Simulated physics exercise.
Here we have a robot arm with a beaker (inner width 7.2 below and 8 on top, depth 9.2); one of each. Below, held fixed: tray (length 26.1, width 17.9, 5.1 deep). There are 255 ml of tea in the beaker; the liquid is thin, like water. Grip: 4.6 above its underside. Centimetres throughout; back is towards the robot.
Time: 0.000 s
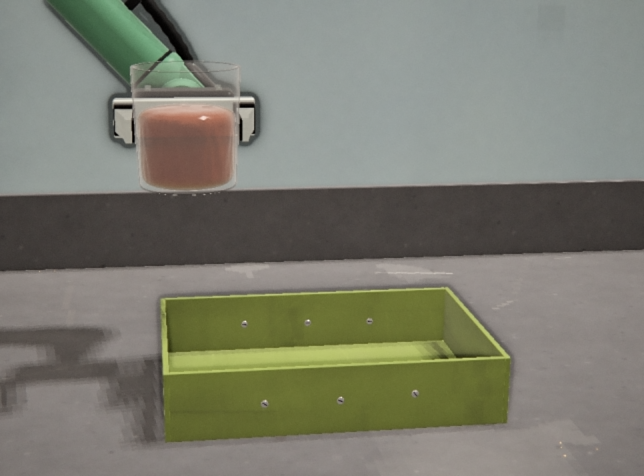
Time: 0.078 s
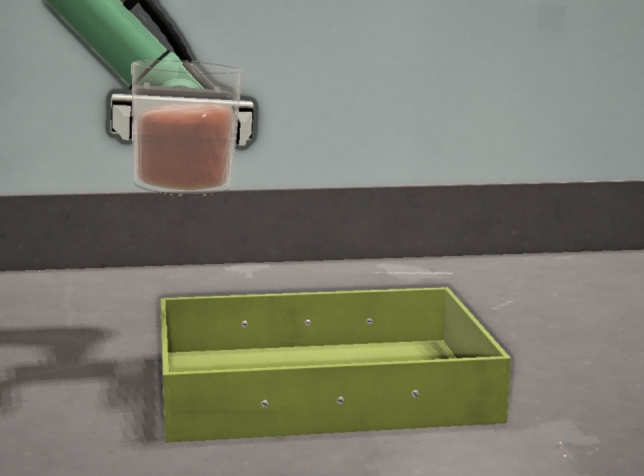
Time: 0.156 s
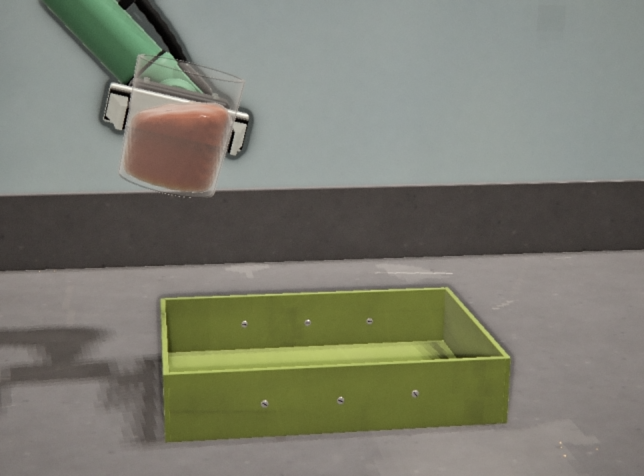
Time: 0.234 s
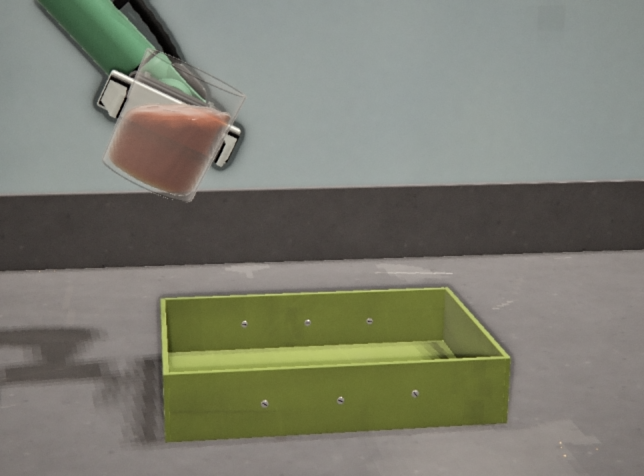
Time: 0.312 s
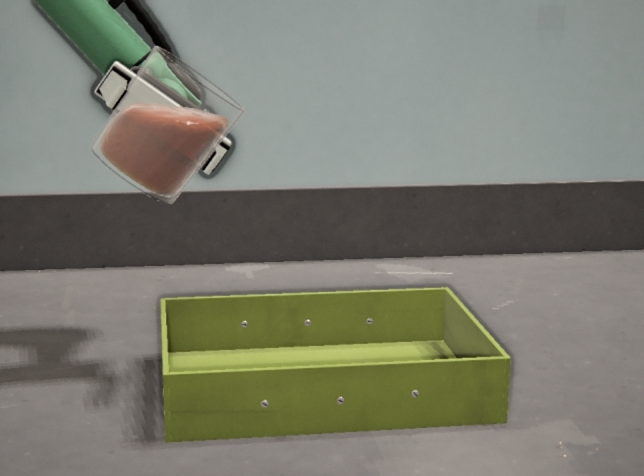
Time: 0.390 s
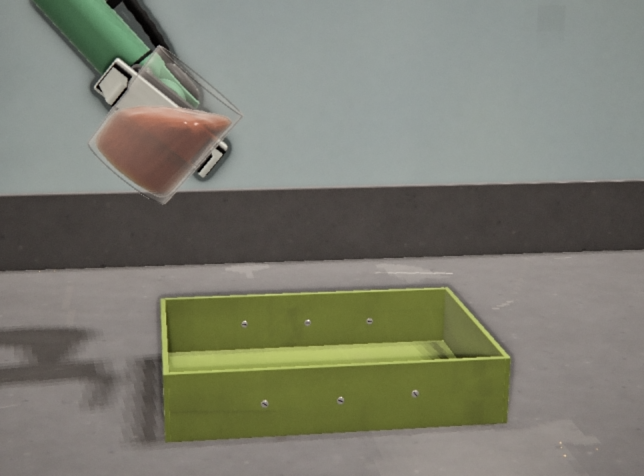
A robot arm gradually tilts a clear beaker of reddish-brown tea above a green box.
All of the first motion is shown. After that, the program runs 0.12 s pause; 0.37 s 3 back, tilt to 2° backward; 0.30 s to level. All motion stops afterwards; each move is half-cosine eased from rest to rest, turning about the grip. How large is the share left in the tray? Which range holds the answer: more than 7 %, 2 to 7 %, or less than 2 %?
The range is less than 2 %.
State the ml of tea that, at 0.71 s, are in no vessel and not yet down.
Close to 0 ml of it.
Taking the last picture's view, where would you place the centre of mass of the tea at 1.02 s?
Near (126, 145).
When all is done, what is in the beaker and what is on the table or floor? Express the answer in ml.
First place around 260 ml, second around 0 ml.
By 0.71 s, tilted 17° forward, liquid up to 24 above the table; 255 ml in the beaker.
By 1.02 s, tilted 1° backward, liquid up to 24 above the table; 255 ml in the beaker.
By 1.38 s, level, liquid up to 24 above the table; 255 ml in the beaker.
By 2.18 s, level, liquid up to 24 above the table; 255 ml in the beaker.
Final state, 255 ml in the beaker. That is 0 % in the tray.
